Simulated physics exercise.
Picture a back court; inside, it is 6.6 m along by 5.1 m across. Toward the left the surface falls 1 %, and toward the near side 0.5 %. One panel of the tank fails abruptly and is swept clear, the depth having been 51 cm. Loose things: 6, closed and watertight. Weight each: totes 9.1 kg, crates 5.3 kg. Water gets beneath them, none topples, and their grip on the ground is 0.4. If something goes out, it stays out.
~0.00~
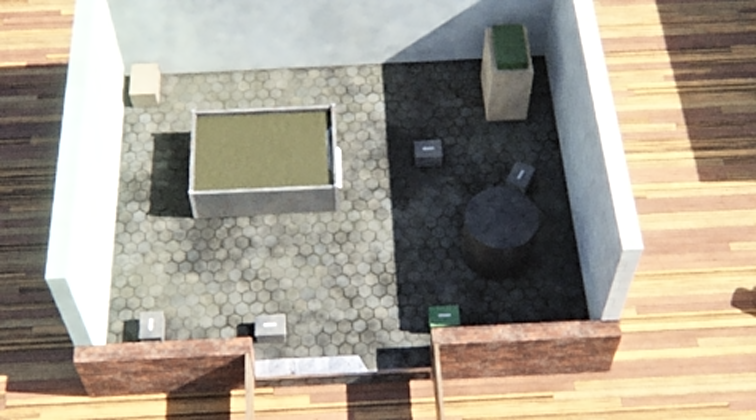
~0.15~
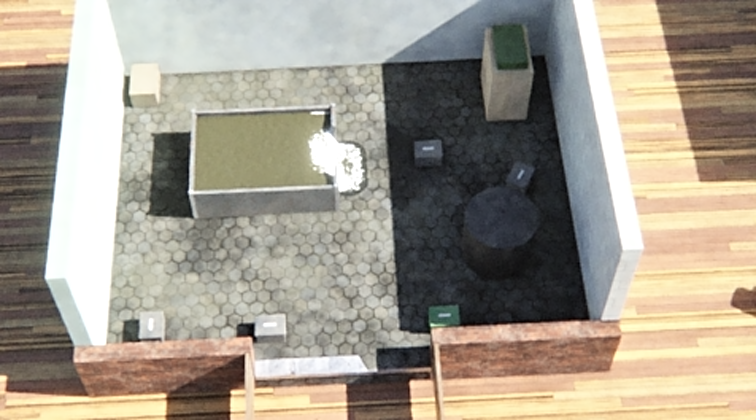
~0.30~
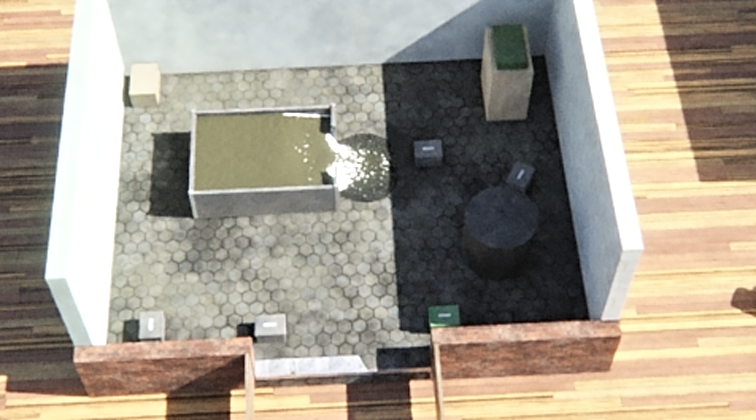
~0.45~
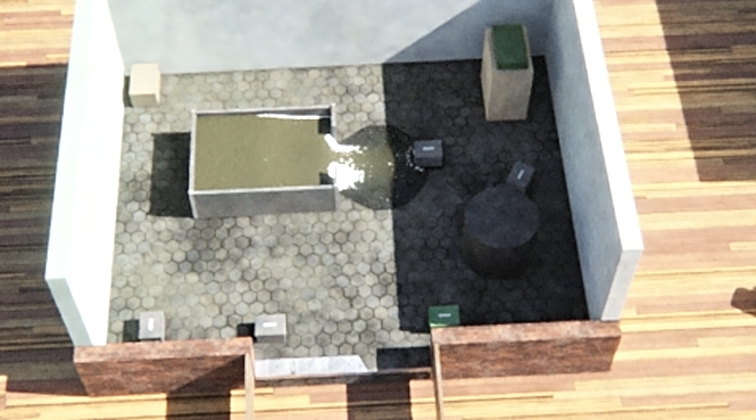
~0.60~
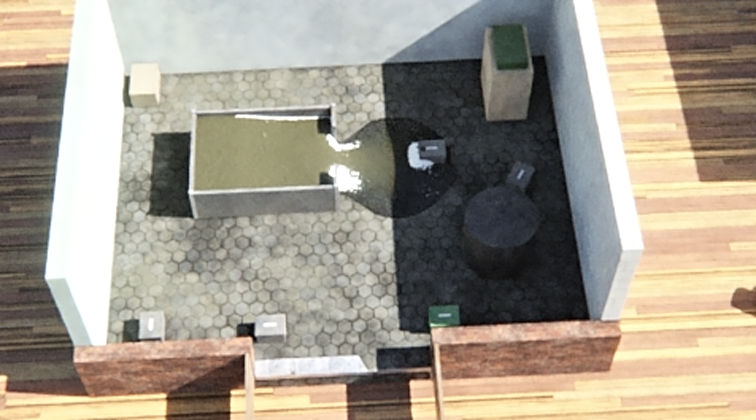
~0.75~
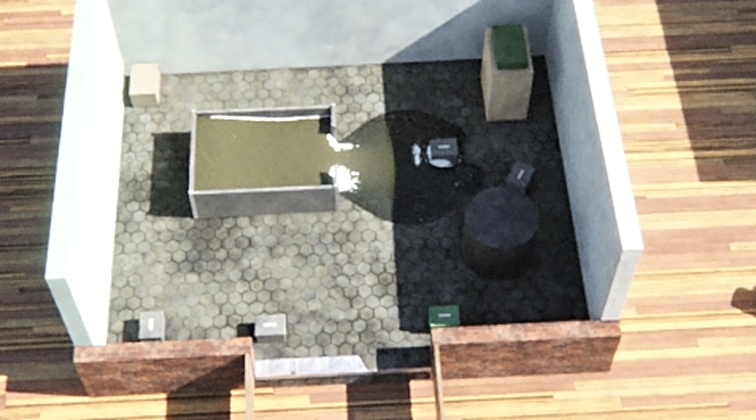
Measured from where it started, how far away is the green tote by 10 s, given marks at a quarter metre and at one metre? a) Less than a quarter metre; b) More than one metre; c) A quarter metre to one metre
Answer: C.
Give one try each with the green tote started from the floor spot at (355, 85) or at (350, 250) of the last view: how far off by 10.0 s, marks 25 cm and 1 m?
First it remains in place, then it remains in place.
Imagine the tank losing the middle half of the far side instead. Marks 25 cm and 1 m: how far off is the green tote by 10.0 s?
So, for the green tote: It holds steady.
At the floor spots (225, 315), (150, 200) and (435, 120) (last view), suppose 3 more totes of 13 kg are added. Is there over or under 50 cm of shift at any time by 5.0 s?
Going through them in the order asked, they come out shy of the mark, shy of the mark and clear of the mark.
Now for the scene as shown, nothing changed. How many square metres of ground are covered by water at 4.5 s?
Near 20 m2 in all.
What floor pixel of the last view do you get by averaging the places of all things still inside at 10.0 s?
(315, 266).
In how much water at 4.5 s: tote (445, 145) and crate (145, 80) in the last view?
I'd estimate 9 cm for the first and 0 cm for the second.
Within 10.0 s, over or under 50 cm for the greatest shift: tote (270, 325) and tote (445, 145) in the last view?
Taking them in order: Fell shy and exceeded.
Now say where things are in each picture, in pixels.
The green tote at (445, 316), on the bottom; water covers 2.8 m2; 0 of 6 have shifted, in the first frame.
The green tote at (445, 316) rests on the ground; 3.1 m2 under water; 0 of 6 have shifted, in the second frame.
The green tote at (445, 316) rests on the ground; 3.7 m2 under water; 0 of 6 have shifted, in the third frame.
The green tote at (445, 316), on the bottom; water covers 4.3 m2; 0 of 6 have shifted, in the fourth frame.
The green tote at (445, 316), on the bottom; water covers 5.0 m2; 1 of 6 have shifted, in the fifth frame.
The green tote at (445, 316), on the bottom; 5.8 m2 under water; 1 of 6 have shifted, in the sixth frame.
After 2.0 s the green tote is near (445, 316), 0.0 m from its start, aground; 0 of 6 are out; 0 afloat.
After 4.5 s the green tote is near (444, 316), 0.0 m from its start, aground; 0 of 6 are out; 2 afloat.
After 7.0 s the green tote is near (413, 329), 0.5 m from its start, aground; 0 of 6 are out; 1 afloat.
After 10.0 s the green tote is near (412, 329), 0.5 m from its start, aground; 0 of 6 are out; 2 afloat.
